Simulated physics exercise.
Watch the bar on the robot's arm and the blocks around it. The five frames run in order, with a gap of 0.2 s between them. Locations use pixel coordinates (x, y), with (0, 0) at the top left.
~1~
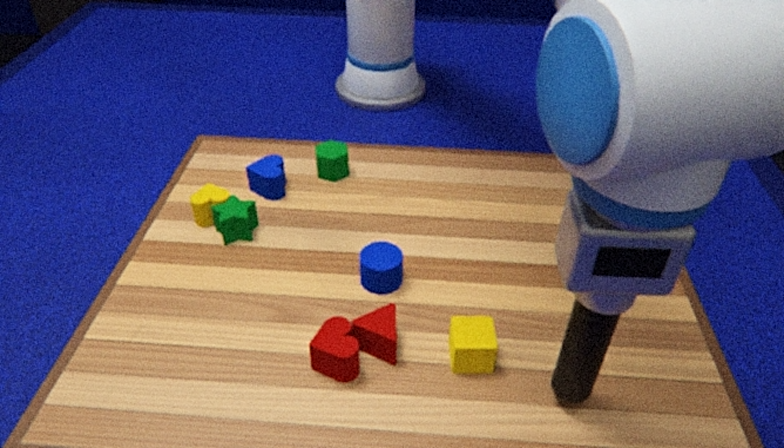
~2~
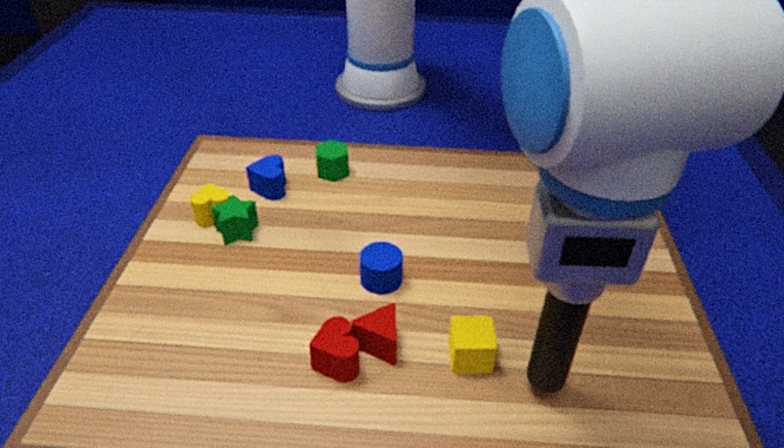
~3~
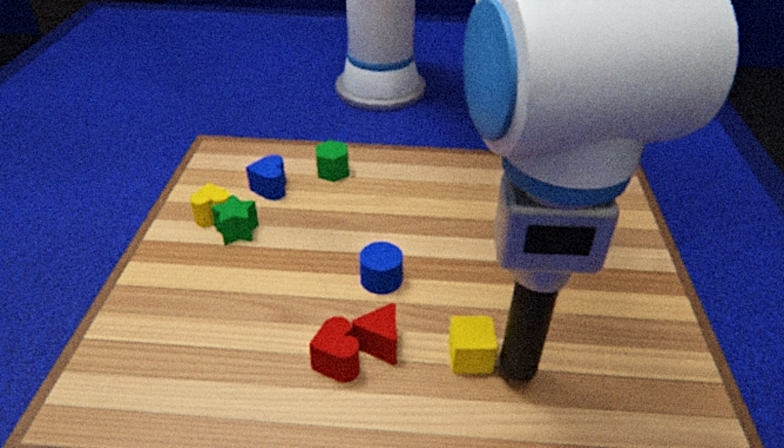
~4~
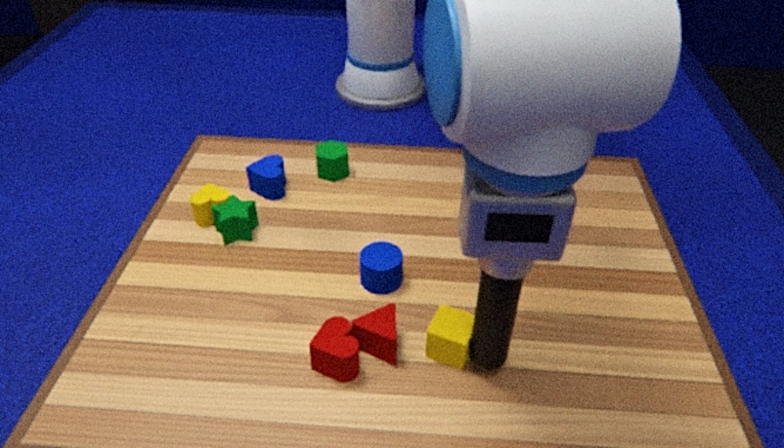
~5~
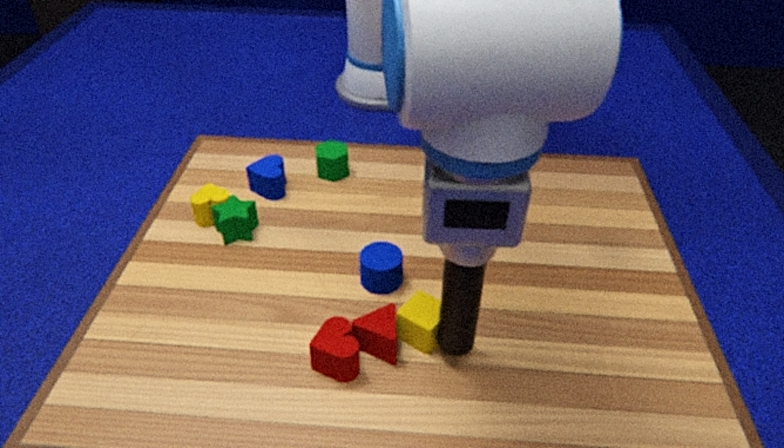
On a striped wooden board, a robot arm's dark bar moving left and pushing a yellow cube toward the red blocks.
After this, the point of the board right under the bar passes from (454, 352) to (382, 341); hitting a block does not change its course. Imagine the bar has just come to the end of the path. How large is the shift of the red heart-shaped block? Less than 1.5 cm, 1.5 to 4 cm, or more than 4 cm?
Distance: Below 1.5 cm.
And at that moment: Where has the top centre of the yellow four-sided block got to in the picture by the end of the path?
My best guess is (395, 289).
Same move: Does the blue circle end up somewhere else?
I'd say no.
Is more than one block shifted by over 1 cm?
Yes, it checks out.
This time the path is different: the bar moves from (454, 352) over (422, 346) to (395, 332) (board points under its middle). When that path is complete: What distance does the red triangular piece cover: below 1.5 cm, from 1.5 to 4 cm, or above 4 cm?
The answer is 1.5 to 4 cm.
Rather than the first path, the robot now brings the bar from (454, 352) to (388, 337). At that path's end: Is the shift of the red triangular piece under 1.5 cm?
It seems not.
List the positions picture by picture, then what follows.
Tip of the bar at (571, 388), middles of tops, red heart-shaped block at (336, 337), red triangular piece at (380, 321), blue circle at (381, 255), yellow four-sided block at (474, 332), in the first frame.
Bar at (546, 378), nothing pushed, in the second frame.
Bar at (518, 368), nothing pushed, in the third frame.
Bar at (488, 356), yellow four-sided block at (454, 323), in the fourth frame.
Bar at (455, 343), red heart-shaped block at (336, 337), red triangular piece at (380, 321), blue circle at (381, 255), yellow four-sided block at (425, 309), in the fifth frame.
The first path, step by step. Halfway along, bar at (418, 338); red triangular piece at (376, 315), turned 25° anticlockwise; yellow four-sided block at (403, 295), turned 30° clockwise.
At the end, bar at (382, 332); red heart-shaped block at (330, 337), turned 20° anticlockwise; red triangular piece at (349, 311); blue circle unmoved; yellow four-sided block at (395, 289), turned 55° clockwise.
